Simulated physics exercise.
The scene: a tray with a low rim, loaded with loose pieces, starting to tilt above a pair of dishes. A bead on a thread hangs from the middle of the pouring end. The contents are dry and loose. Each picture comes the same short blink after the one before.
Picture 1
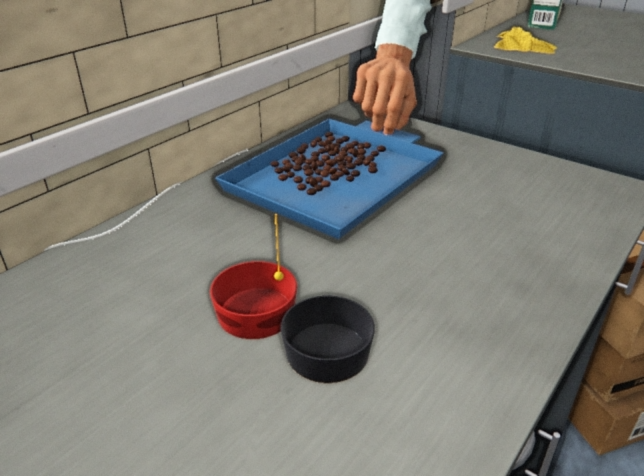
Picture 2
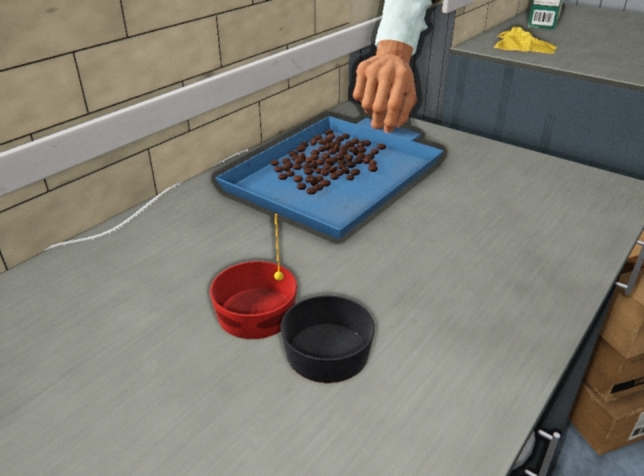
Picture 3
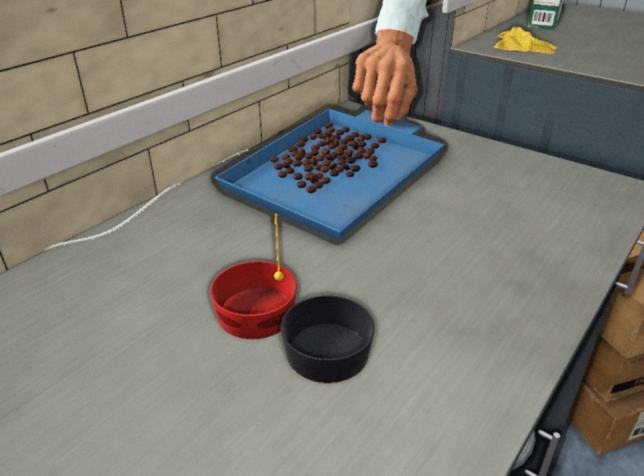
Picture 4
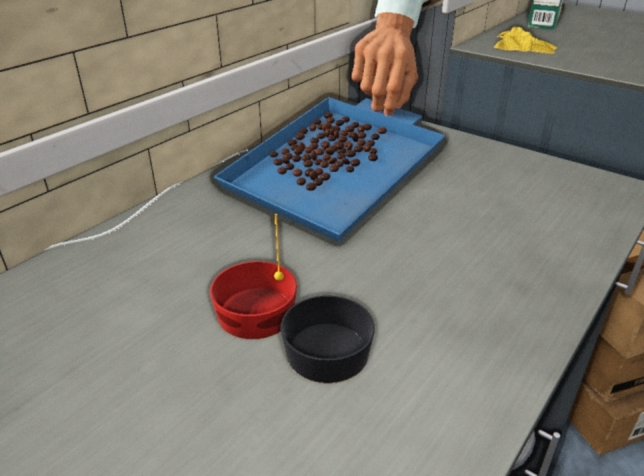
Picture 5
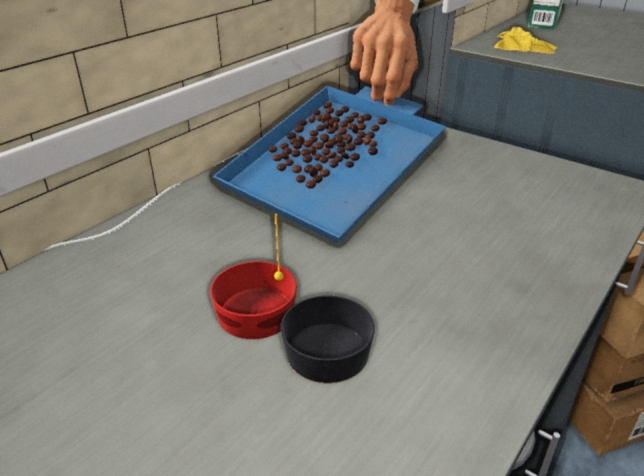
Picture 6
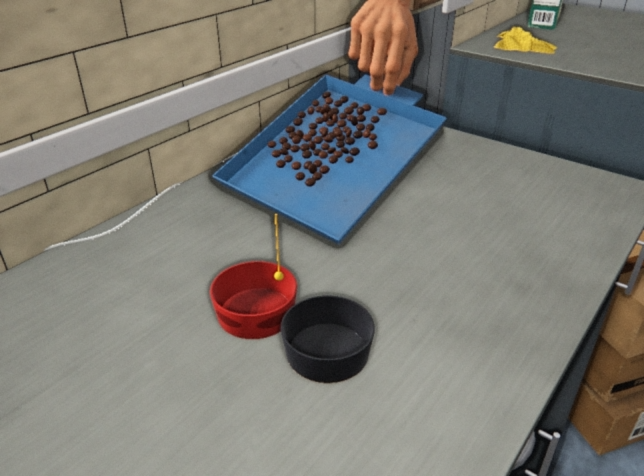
Hand raising the back of a blue tray of brown chocolate drops, tilting it gradually behind red and black dishes.
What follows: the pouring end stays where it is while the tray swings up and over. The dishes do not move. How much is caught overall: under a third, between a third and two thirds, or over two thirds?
In the dishes lies more than two thirds of it.
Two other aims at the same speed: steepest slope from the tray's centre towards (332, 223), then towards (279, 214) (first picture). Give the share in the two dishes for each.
Near 100 % and 70 %.
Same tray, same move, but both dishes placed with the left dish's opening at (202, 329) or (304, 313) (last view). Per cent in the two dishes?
About 10 and 80 per cent.
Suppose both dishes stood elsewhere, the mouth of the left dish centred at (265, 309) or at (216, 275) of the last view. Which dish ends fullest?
First the left dish, then the right-hand dish.
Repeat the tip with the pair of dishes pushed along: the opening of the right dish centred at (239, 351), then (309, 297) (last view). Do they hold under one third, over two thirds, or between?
The first try: Less than a third. The second: Between a third and two thirds.
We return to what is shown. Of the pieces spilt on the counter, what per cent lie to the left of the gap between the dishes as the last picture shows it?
Some 80 per cent.
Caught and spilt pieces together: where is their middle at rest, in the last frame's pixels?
Near (314, 348).
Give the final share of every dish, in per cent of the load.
Left dish: 20 %, right dish: 70 %.
Soon after the last picture, tray tipped steeply; about two thirds on the tray; a stray few in the right dish; a stray few in the left dish; about a quarter in the air.
A little later, tray tipped past a quarter turn; a small part on the tray; about half in the right dish; a small part in the left dish; a small part outside both; about a quarter in the air.
Later still, tray tipped past a quarter turn; about two thirds in the right dish; about a quarter in the left dish; a small part outside both.
At rest, tray tipped past a quarter turn; about two thirds in the right dish; about a quarter in the left dish; a small part outside both.
